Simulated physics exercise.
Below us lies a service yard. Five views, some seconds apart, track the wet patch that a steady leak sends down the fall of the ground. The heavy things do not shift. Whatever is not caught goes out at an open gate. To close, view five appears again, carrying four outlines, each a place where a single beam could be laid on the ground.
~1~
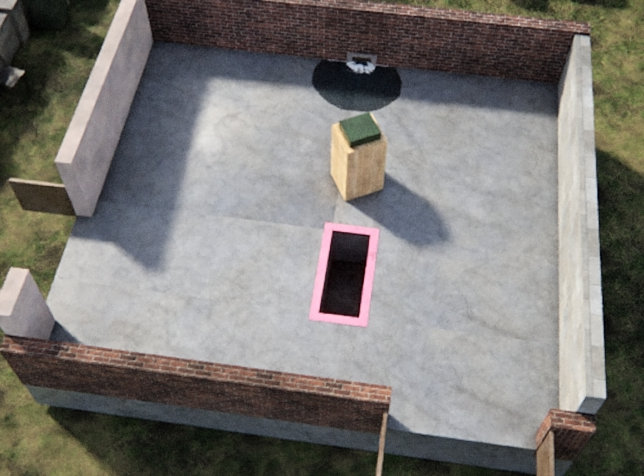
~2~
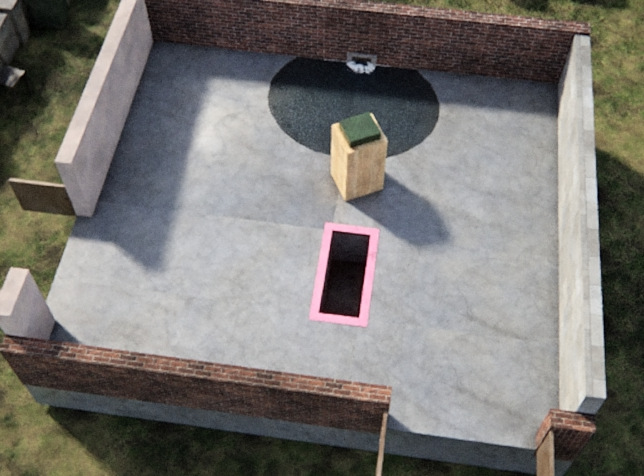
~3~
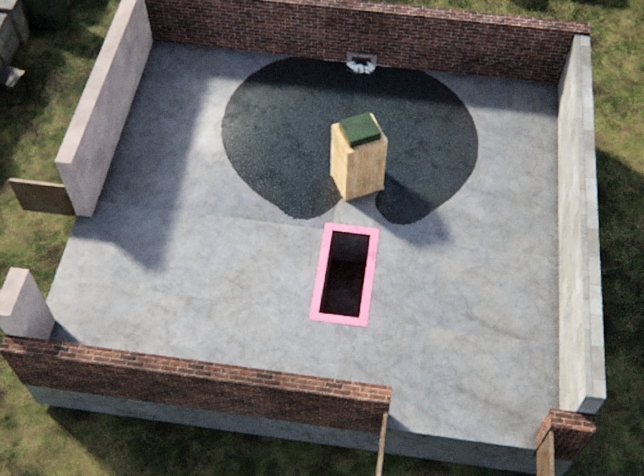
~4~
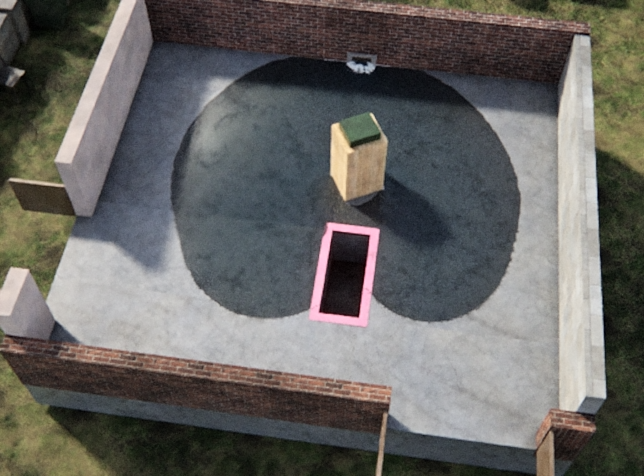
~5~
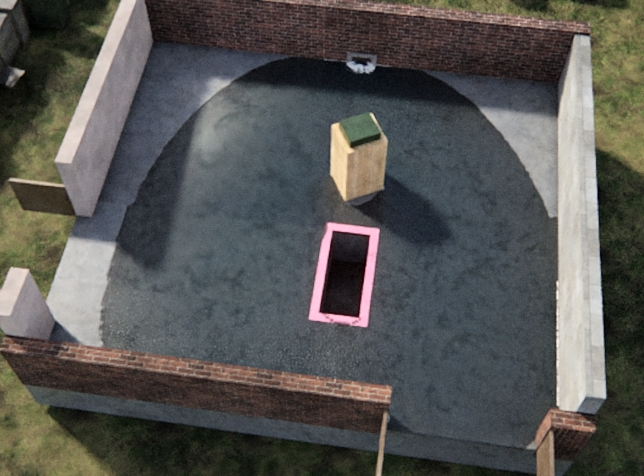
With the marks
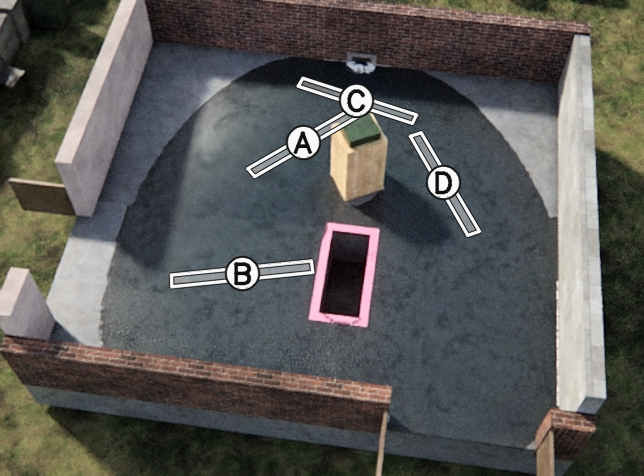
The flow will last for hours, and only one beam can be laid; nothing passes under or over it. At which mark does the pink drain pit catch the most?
Use place B.
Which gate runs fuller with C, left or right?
The right gate.
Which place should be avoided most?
C.
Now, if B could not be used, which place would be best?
The answer is D.
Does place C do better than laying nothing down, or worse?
Place C is worse.
In white, A from (251, 172) to (354, 113); B from (171, 280) to (312, 266); C from (300, 82) to (414, 119); D from (415, 134) to (473, 233).
Choosing A, about 10 % of the stream goes into the pink drain pit, about 90 % out by the gates.
Choosing B, about 23 % of the stream goes into the pink drain pit, about 76 % out by the gates.
Choosing C, about 3 % of the stream goes into the pink drain pit, about 96 % out by the gates.
Choosing D, about 14 % of the stream goes into the pink drain pit, about 86 % out by the gates.
